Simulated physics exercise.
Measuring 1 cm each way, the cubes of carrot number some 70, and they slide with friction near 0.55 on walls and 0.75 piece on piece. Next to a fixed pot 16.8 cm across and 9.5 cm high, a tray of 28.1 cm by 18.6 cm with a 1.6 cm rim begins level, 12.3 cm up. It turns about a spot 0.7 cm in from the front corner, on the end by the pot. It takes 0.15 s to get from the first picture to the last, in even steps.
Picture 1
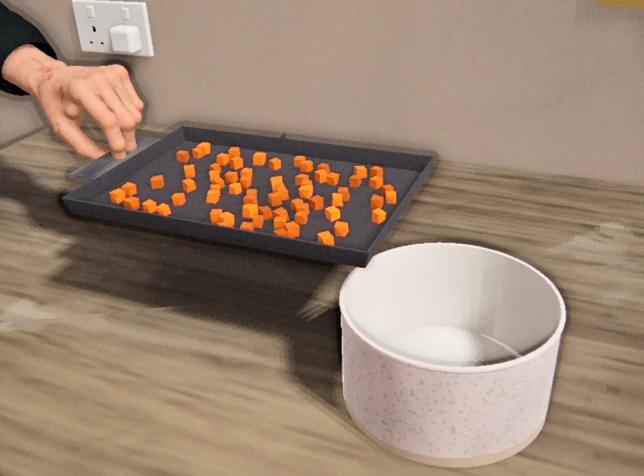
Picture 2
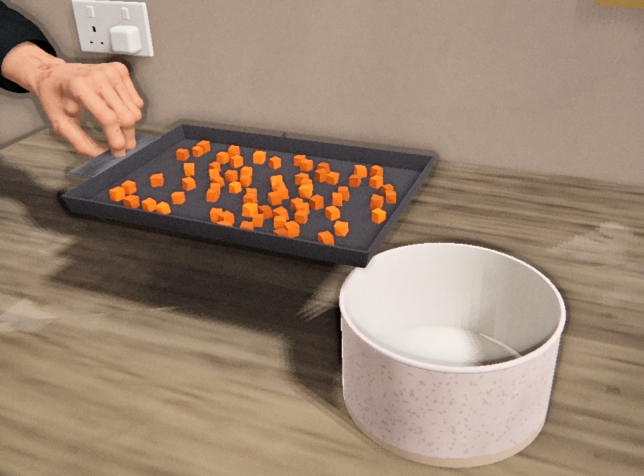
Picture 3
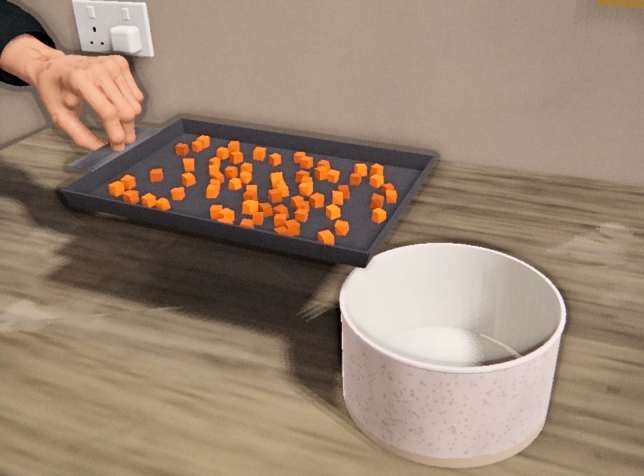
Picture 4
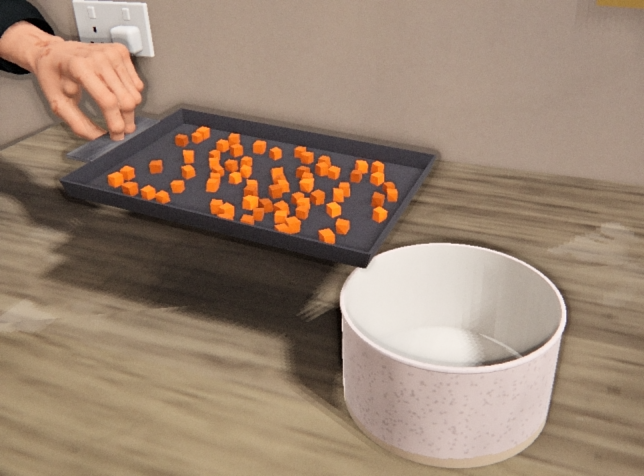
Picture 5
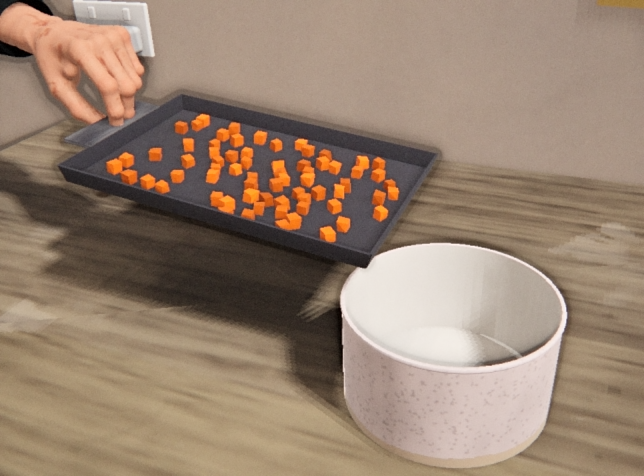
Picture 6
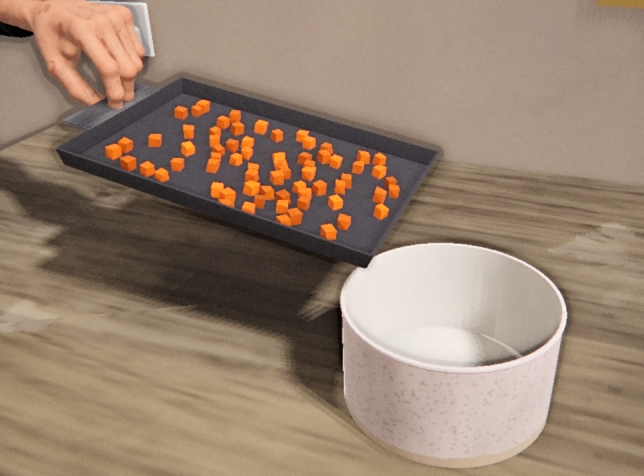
On a wooden countertop, a hand held a dark tray of orange carrot cubes beside a speckled pot, then slowly raised the left end while the cubes stayed scattered across it.
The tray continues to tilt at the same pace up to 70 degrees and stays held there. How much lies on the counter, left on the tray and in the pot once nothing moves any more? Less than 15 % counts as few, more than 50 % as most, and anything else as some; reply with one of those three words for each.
Here it is: Counter: Few, tray: Some, pot: Most.
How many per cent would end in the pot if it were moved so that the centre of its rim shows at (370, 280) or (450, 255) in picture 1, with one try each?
First try about 50 per cent, second try about 50 per cent.
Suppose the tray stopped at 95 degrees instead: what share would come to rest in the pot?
The pot would get around 80 per cent.
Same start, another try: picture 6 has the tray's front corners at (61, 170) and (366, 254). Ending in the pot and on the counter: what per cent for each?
Pot 25 % / counter 55 %.
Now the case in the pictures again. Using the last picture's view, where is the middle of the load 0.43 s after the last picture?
(384, 182) or thereabouts.
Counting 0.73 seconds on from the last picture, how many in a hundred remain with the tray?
Some 35 per cent of the load.
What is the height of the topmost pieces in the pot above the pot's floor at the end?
It reaches roughly 1.5 cm.
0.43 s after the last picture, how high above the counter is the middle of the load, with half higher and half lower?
I'd say near 18 cm.
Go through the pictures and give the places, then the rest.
Tray tilt 0 degrees, front corners at (69, 196) and (364, 249); middle of the pieces at (279, 189); pot at (450, 297), in the first frame.
Tray tilt 0 degrees, front corners at (68, 194) and (364, 249); middle of the pieces at (279, 188), in the second frame.
Tray tilt 2 degrees, front corners at (67, 189) and (365, 249); middle of the pieces at (279, 185), in the third frame.
Tray tilt 4 degrees, front corners at (66, 178) and (366, 250), lowest corner right front; middle of the pieces at (280, 180), in the fourth frame.
Tray tilt 7 degrees, front corners at (65, 164) and (368, 250), lowest corner right front; middle of the pieces at (280, 174), in the fifth frame.
Tray tilt 10 degrees, front corners at (63, 147) and (369, 251), lowest corner right front; middle of the pieces at (281, 166); pot at (451, 297), in the sixth frame.
Then, 0.26 s after the last picture, tilt 40 degrees; the tray holds 100 %, the pot 0 %.
Then, 0.43 s after the last picture, tilt 60 degrees; the tray holds 100 %, the pot 0 %.
Then, 0.73 s after the last picture, tilt 70 degrees; the tray holds 35 %, the pot 55 %.
In the end, counter 5 %, tray 35 %, pot 60 %.
